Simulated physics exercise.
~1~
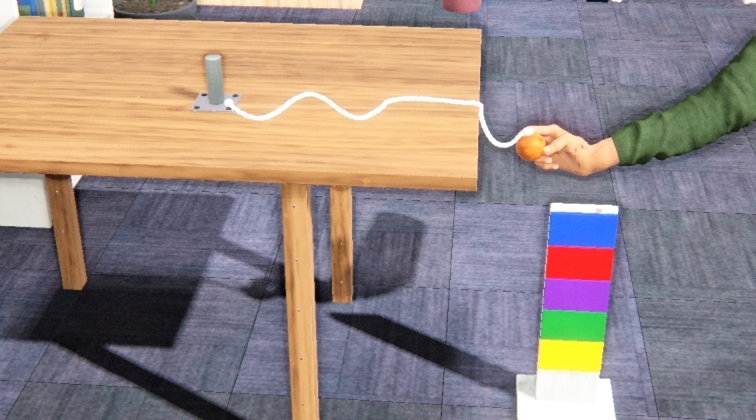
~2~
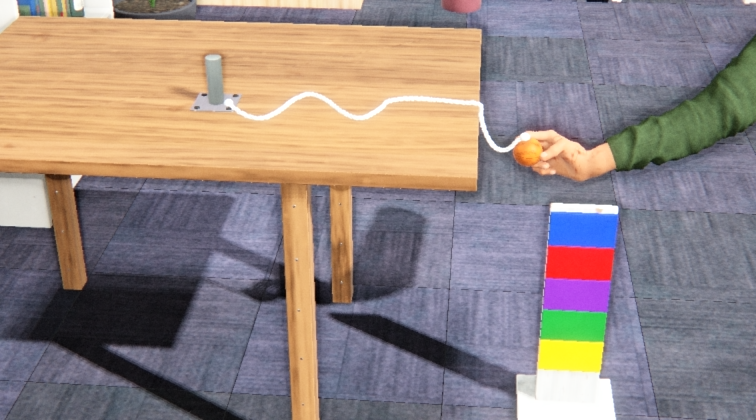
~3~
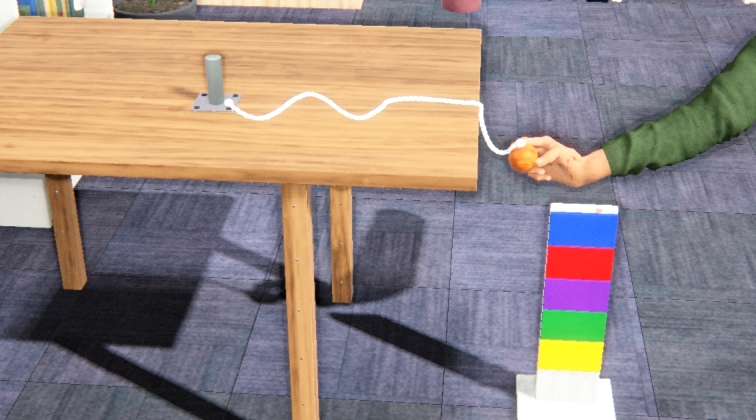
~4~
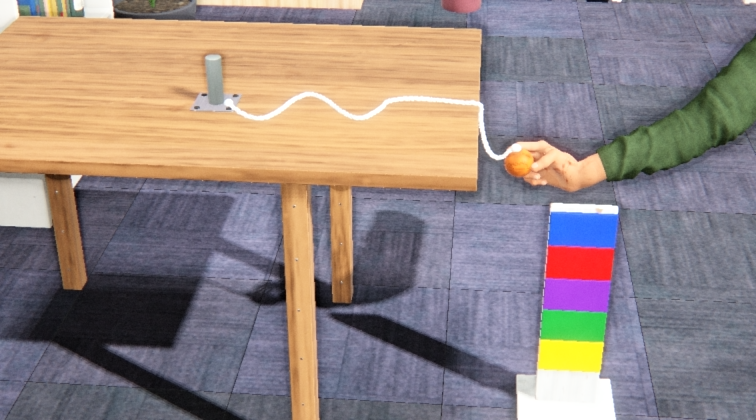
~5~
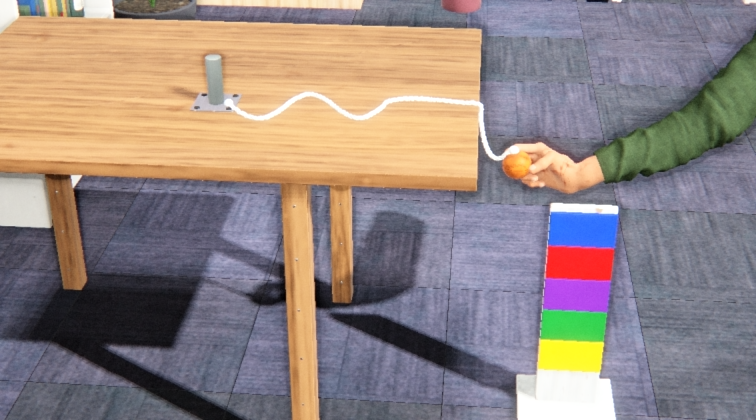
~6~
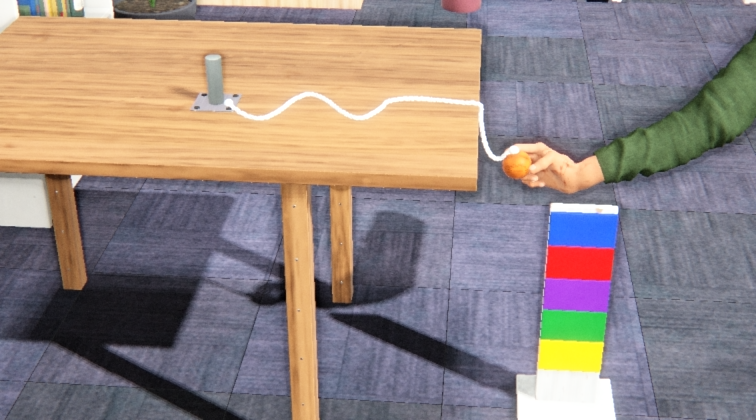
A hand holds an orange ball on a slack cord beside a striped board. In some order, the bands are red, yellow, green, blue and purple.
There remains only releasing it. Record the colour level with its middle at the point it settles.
Colour at middle: Purple.
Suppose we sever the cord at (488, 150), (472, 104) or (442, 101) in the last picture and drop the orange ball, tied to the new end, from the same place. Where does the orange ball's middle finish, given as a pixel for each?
Taking the tries in order gives (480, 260), (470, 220) and (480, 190).
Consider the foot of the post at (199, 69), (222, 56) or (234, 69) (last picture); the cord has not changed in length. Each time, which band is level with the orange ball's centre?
Red; red; purple.
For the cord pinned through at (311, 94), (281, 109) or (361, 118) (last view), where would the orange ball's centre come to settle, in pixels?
In order: (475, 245), then (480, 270), then (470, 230).
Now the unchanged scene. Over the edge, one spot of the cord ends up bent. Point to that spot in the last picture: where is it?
Look near (384, 105).
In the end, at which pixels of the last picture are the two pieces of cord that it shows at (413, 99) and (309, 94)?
First: (478, 151). Second: (360, 106).
Soon after, ball near (463, 270); level with red.
Then, ball near (486, 292); level with purple.
At rest, ball near (475, 291); level with purple. The purple one.
